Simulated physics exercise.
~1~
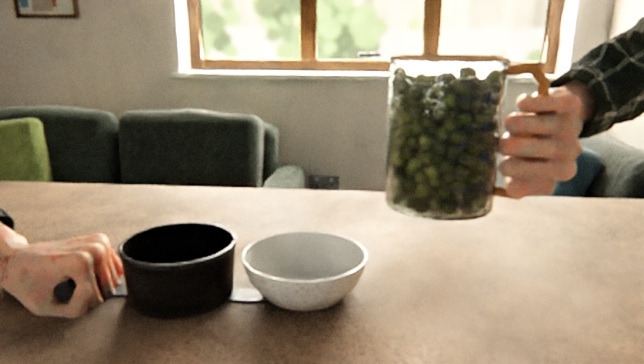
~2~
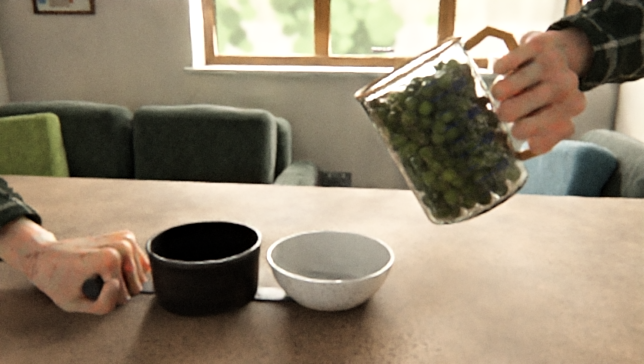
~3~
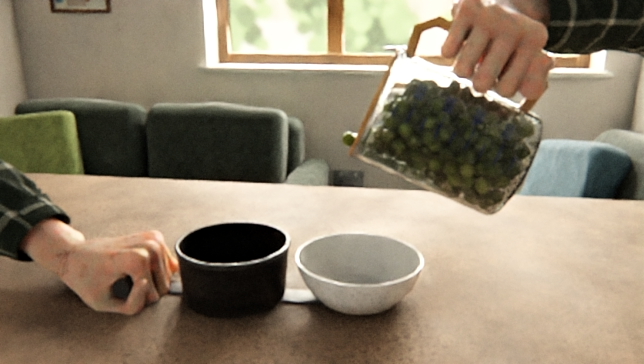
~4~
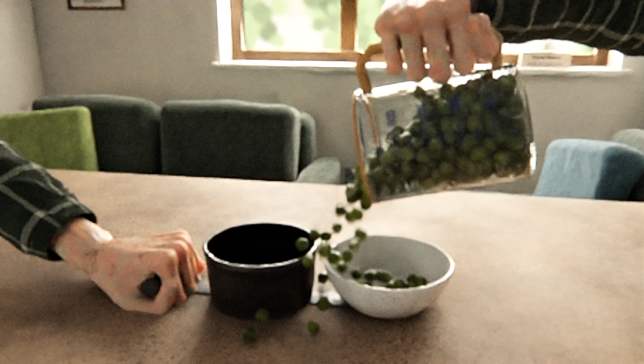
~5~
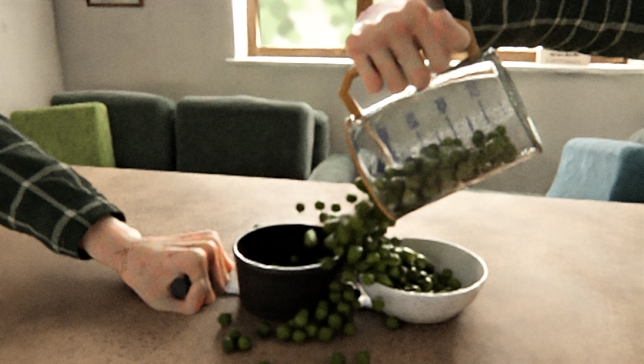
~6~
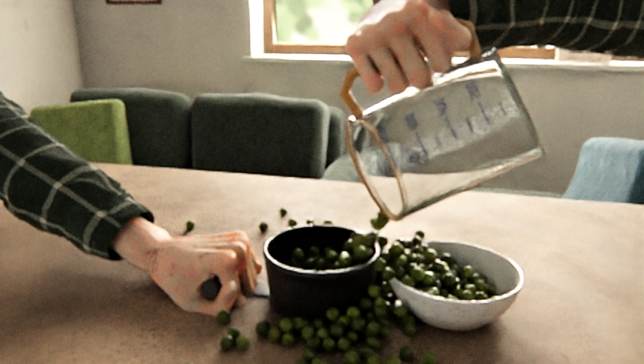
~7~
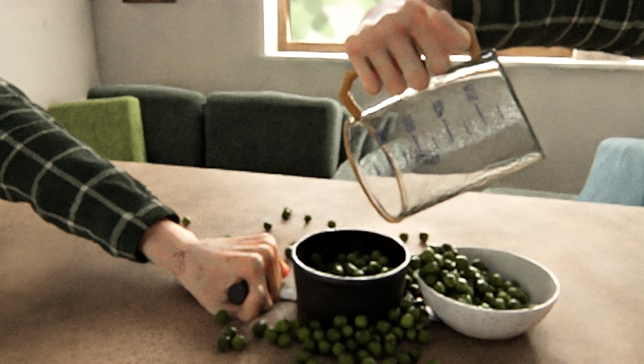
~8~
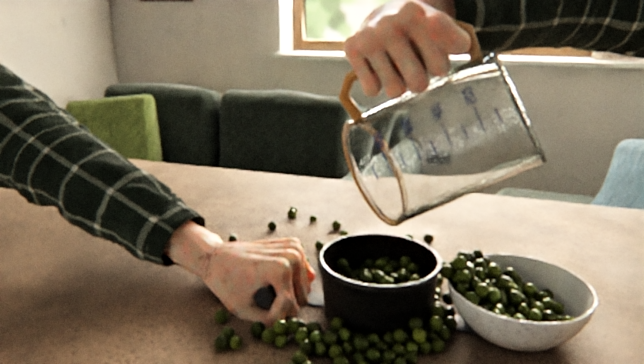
On a brown tabletop, one hand slid a joined black dish and white bowl to the right while another tipped a glass jug of small olives over them, filling both partway and spilling many around the black dish before the jug ended up empty.
